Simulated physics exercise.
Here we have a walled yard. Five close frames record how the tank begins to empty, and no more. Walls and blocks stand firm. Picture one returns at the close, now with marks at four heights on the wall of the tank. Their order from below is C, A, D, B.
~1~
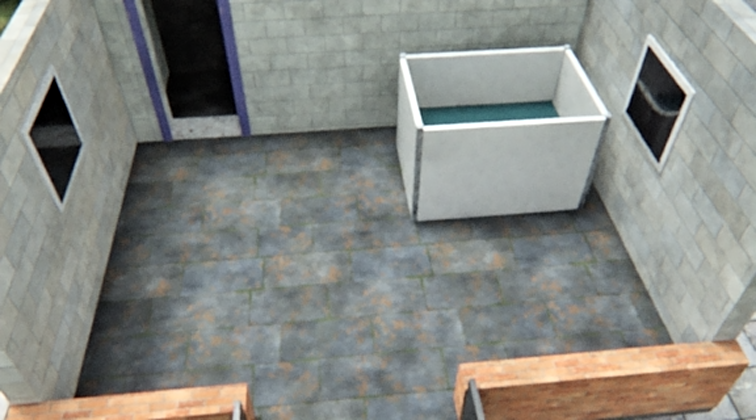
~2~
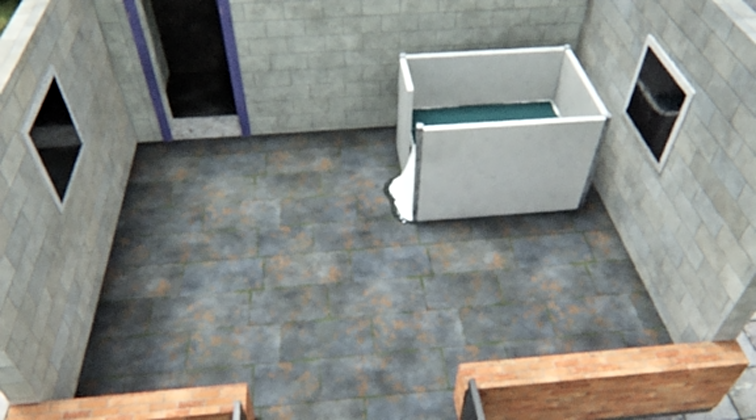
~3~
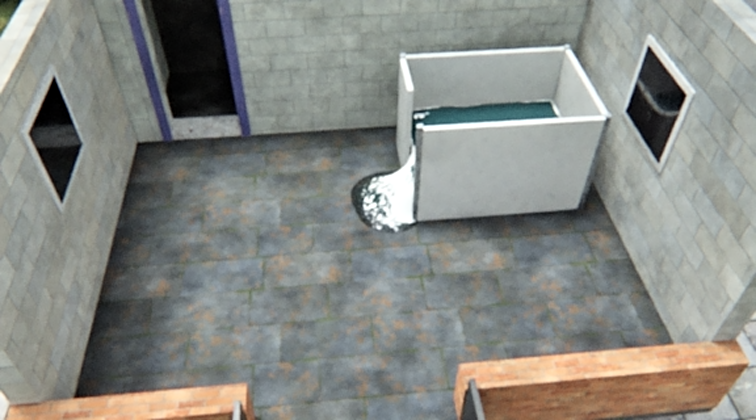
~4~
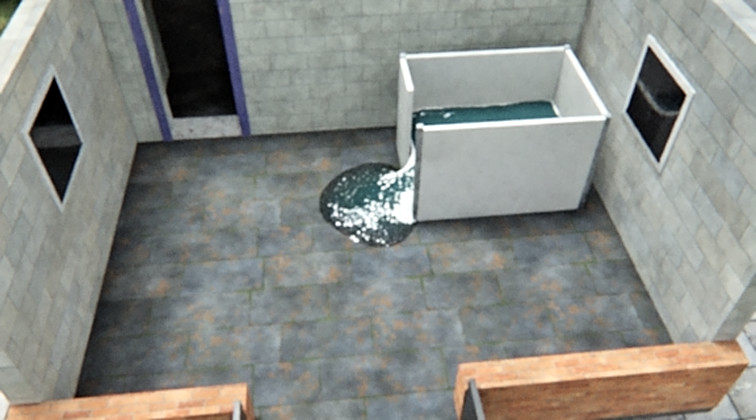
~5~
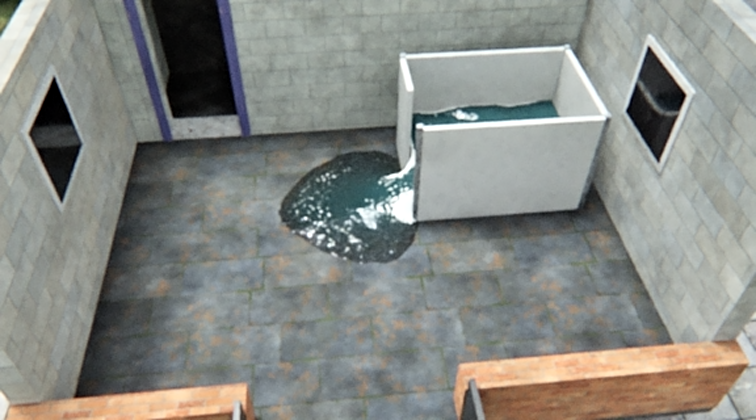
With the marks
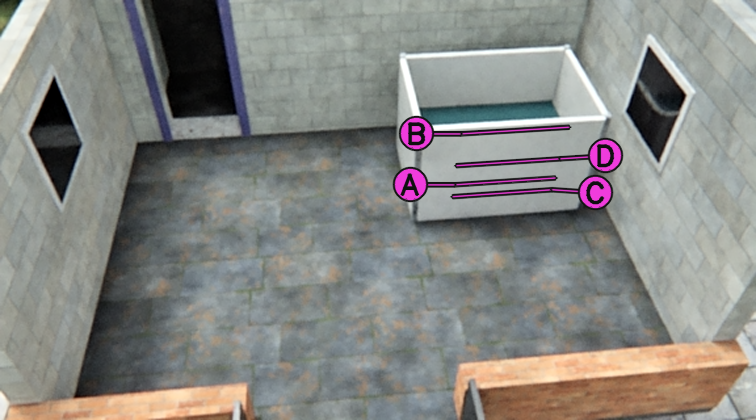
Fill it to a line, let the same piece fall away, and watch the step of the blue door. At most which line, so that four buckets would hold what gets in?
Level D.
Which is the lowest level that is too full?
It is B.
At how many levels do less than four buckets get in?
Three of the four.
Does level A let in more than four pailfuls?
No, not at all.
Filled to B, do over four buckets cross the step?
Yes, it does.
On the marked copy, A at (505, 181); B at (515, 130); C at (502, 193); D at (508, 162); from the bottom up C, A, D, B.
If A is chosen, nothing gets over.
If B is chosen, about 9 bucketfuls get in.
If C is chosen, nothing gets over.
If D is chosen, a bucket or two gets in.
